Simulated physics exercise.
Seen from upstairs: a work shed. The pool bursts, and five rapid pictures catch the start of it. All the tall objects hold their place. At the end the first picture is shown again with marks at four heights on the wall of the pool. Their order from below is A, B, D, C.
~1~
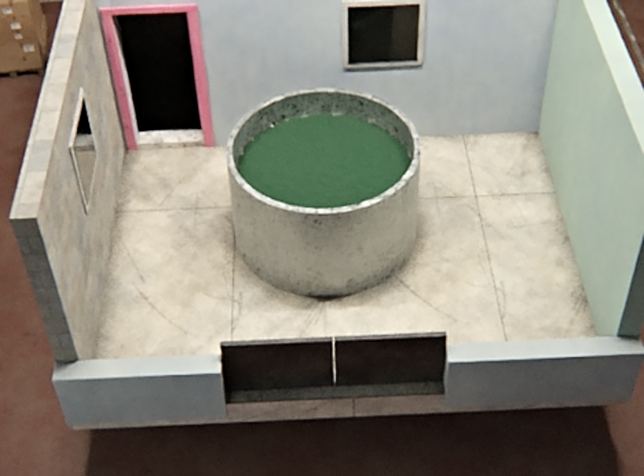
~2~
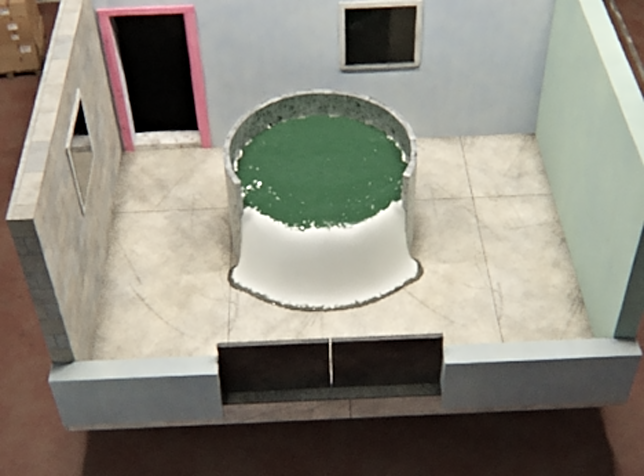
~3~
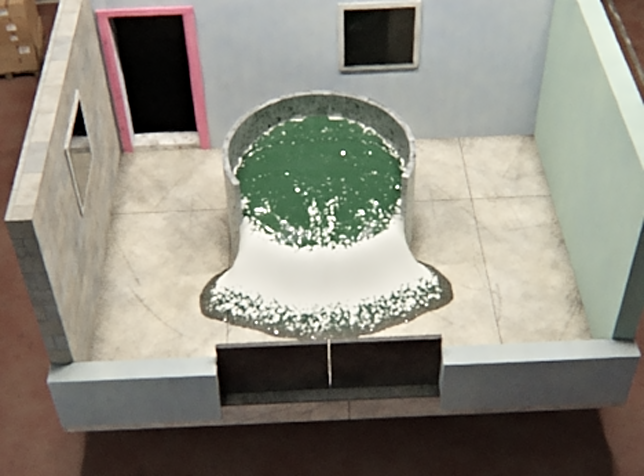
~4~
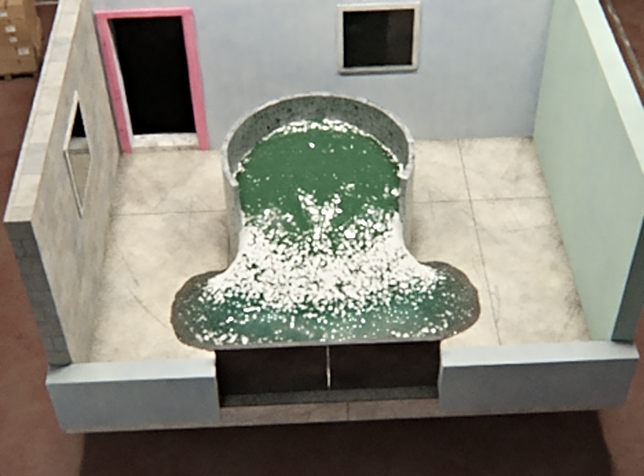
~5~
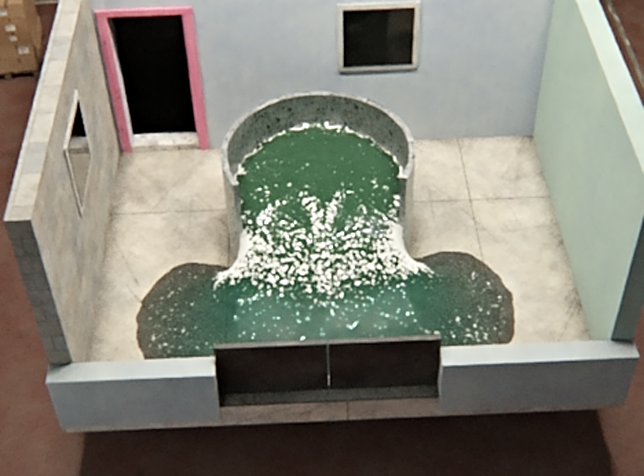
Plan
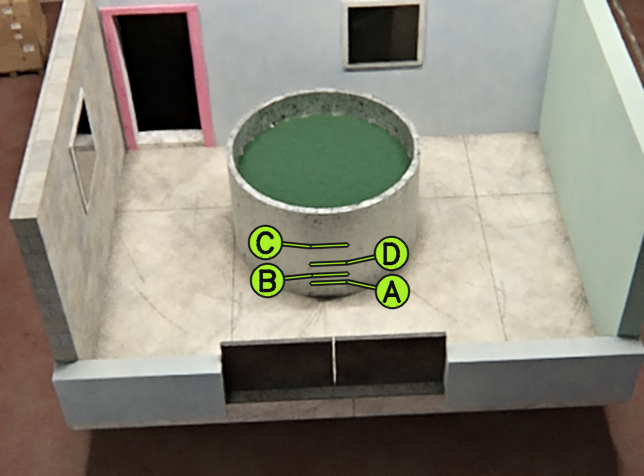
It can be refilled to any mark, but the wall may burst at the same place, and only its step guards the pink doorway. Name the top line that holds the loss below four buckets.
B is the one.
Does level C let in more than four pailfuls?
Yes, that goes wrong.
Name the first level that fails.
Level D.
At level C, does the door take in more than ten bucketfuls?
Yes.
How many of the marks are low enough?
Two of the four.
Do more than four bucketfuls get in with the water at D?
Yes, it does.
On the marked copy, A at (329, 282); B at (329, 274); C at (328, 245); D at (329, 263); from the bottom up A, B, D, C.
With A, nothing gets over.
With B, a bucket or two gets in.
With C, dozens of bucketfuls pour in.
With D, about 10 bucketfuls get in.
